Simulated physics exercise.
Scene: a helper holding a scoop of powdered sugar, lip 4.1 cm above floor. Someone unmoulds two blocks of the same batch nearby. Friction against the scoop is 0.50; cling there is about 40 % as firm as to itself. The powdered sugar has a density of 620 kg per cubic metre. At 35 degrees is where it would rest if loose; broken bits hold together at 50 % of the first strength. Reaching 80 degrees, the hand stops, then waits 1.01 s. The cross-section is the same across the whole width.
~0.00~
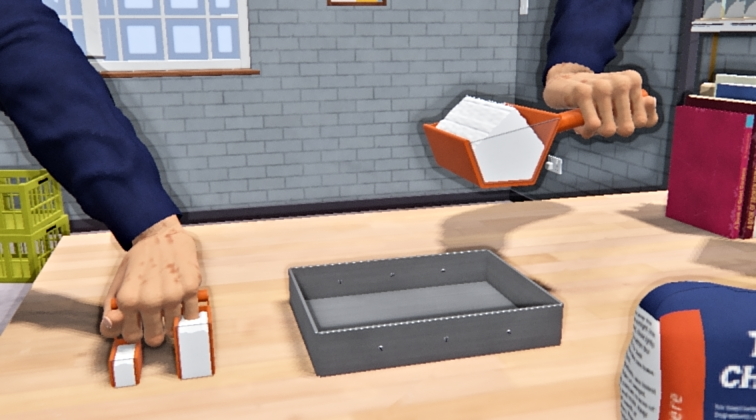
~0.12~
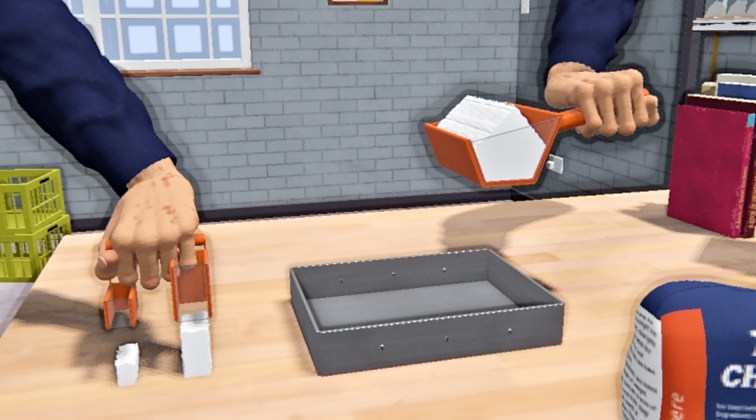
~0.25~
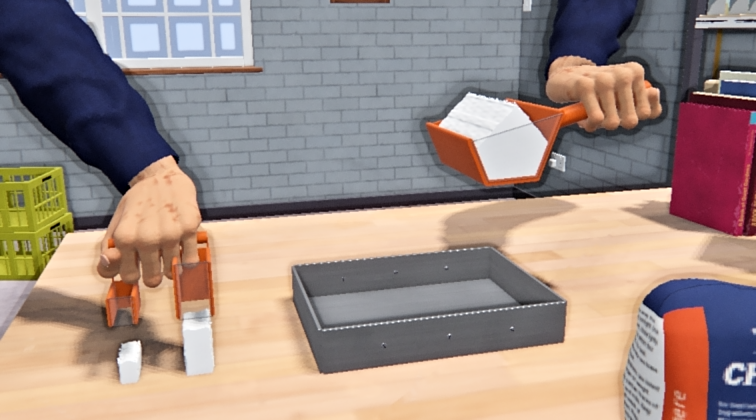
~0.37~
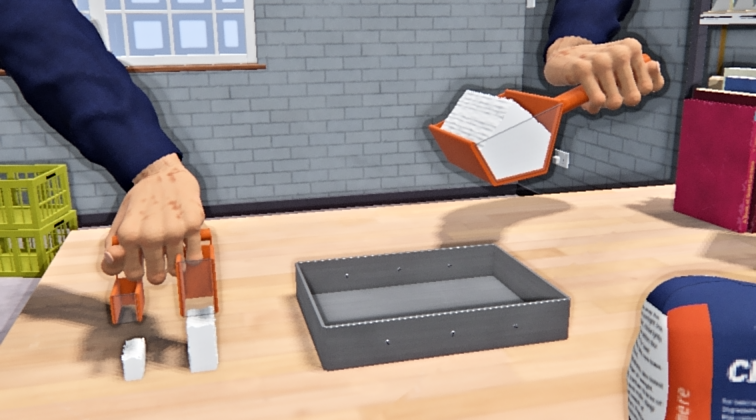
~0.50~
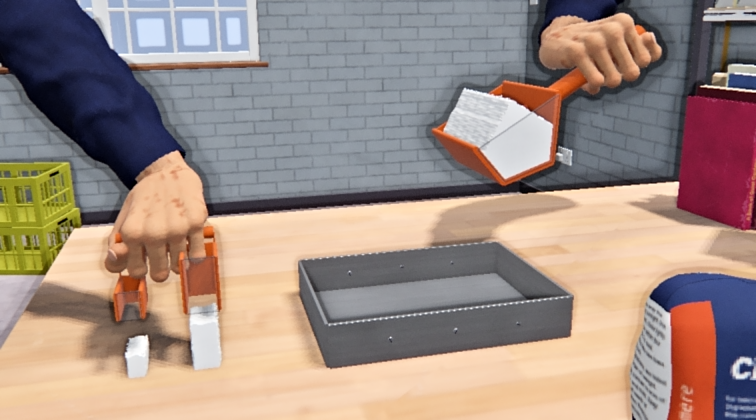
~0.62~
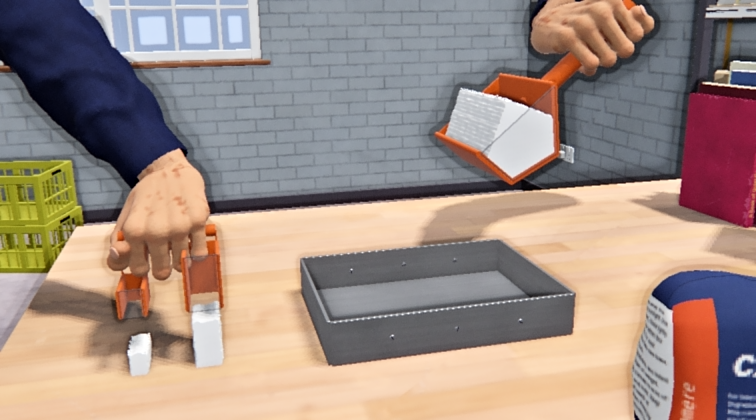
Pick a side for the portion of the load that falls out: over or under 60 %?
Under, by my estimate.
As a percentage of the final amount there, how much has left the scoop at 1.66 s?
About 90 %.
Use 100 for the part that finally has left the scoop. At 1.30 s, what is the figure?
Estimate: 60 %.
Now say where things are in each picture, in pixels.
In the first picture, lip at (470, 141), tilt 0 degrees; highest point of the powdered sugar at (515, 109); test blocks 2.2 cm, 4.7 cm high (left to right).
In the second picture, lip at (471, 141), tilt 0 degrees; highest point of the powdered sugar at (516, 108); test blocks 2.2 cm, 4.7 cm high (left to right).
In the third picture, lip at (473, 140), tilt 2 degrees; highest point of the powdered sugar at (517, 106); test blocks 2.2 cm, 4.7 cm high (left to right).
In the fourth picture, lip at (476, 143), tilt 10 degrees; highest point of the powdered sugar at (514, 103); test blocks 2.2 cm, 4.7 cm high (left to right).
In the fifth picture, lip at (478, 147), tilt 19 degrees; highest point of the powdered sugar at (510, 102); test blocks 2.2 cm, 4.7 cm high (left to right).
In the sixth picture, lip at (481, 152), tilt 28 degrees; highest point of the powdered sugar at (510, 101); test blocks 2.2 cm, 4.7 cm high (left to right).
By 0.93 s, the scoop is at 50 degrees and 0 % has left it.
By 1.30 s, the scoop is at 77 degrees and 30 % has left it.
By 1.66 s, the scoop is at 80 degrees and 44 % has left it.
By 2.02 s, the scoop is at 80 degrees and 46 % has left it.
By 2.12 s, at the end, the scoop is at 80 degrees and 46 % has left it.
